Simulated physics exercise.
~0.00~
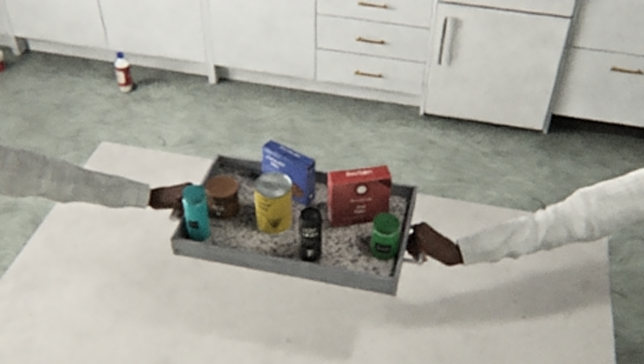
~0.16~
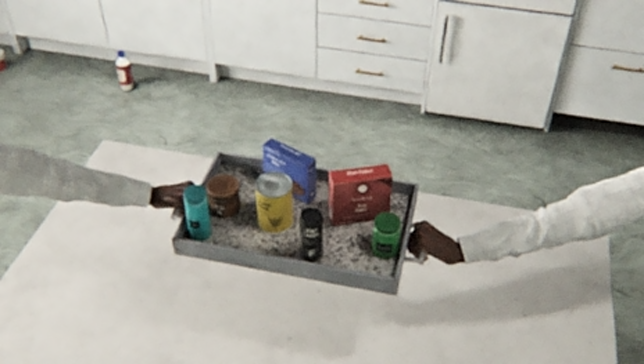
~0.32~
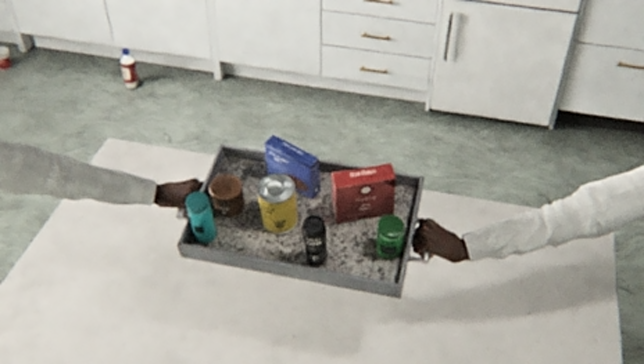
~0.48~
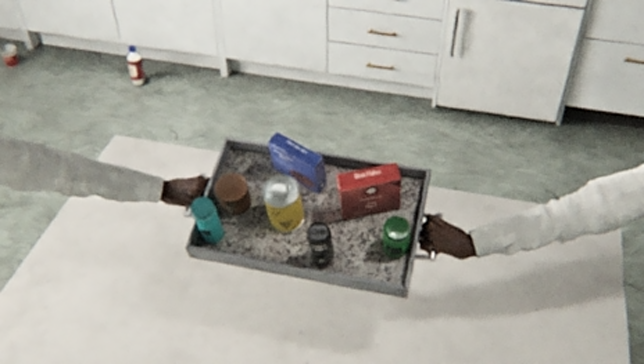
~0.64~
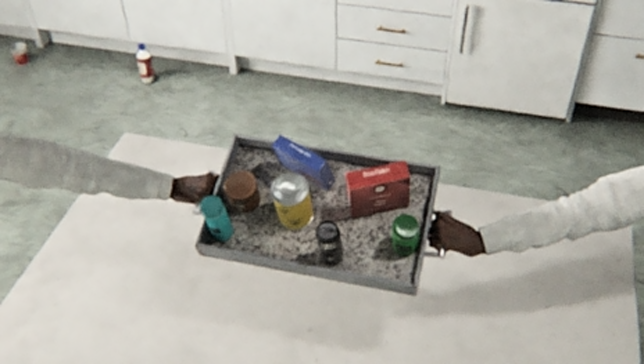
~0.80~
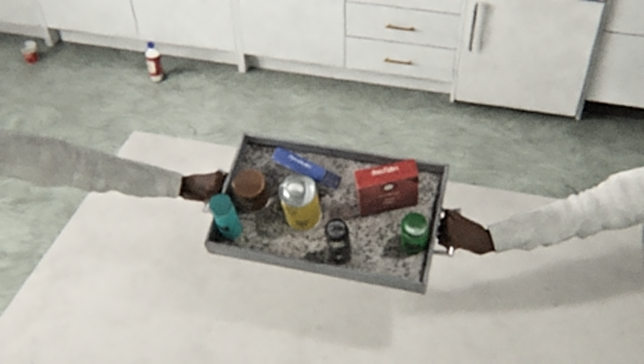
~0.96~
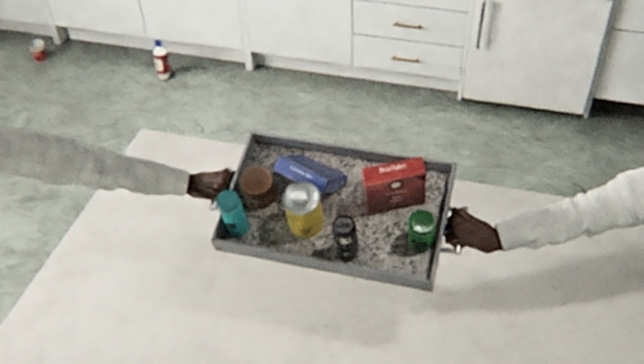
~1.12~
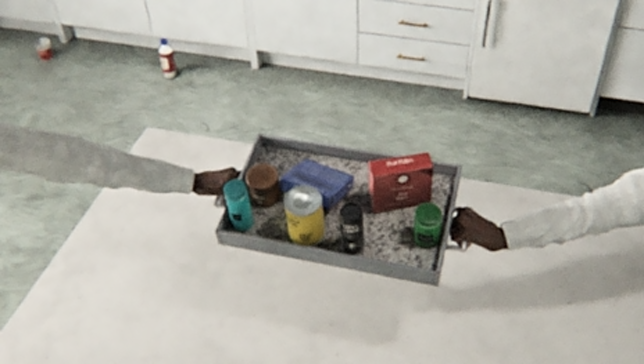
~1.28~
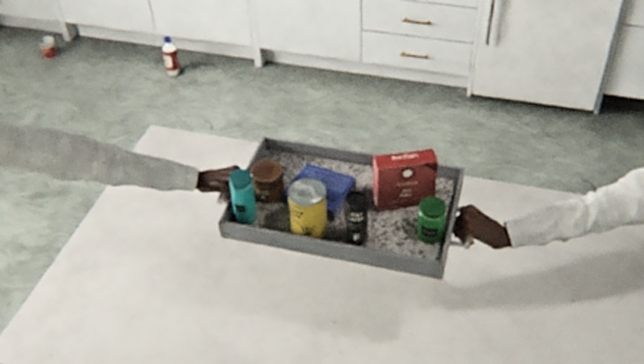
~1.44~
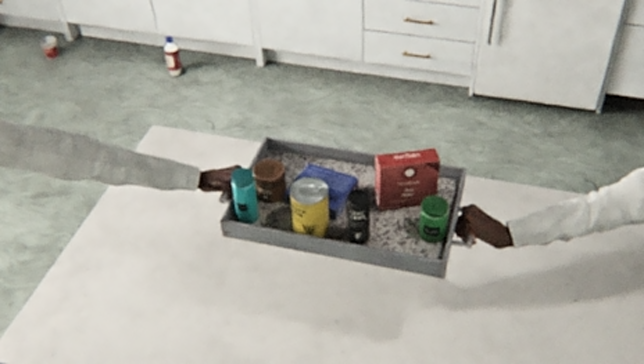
Two hands tilt a loaded tray forward and level it, leaving the blue packet toppled.
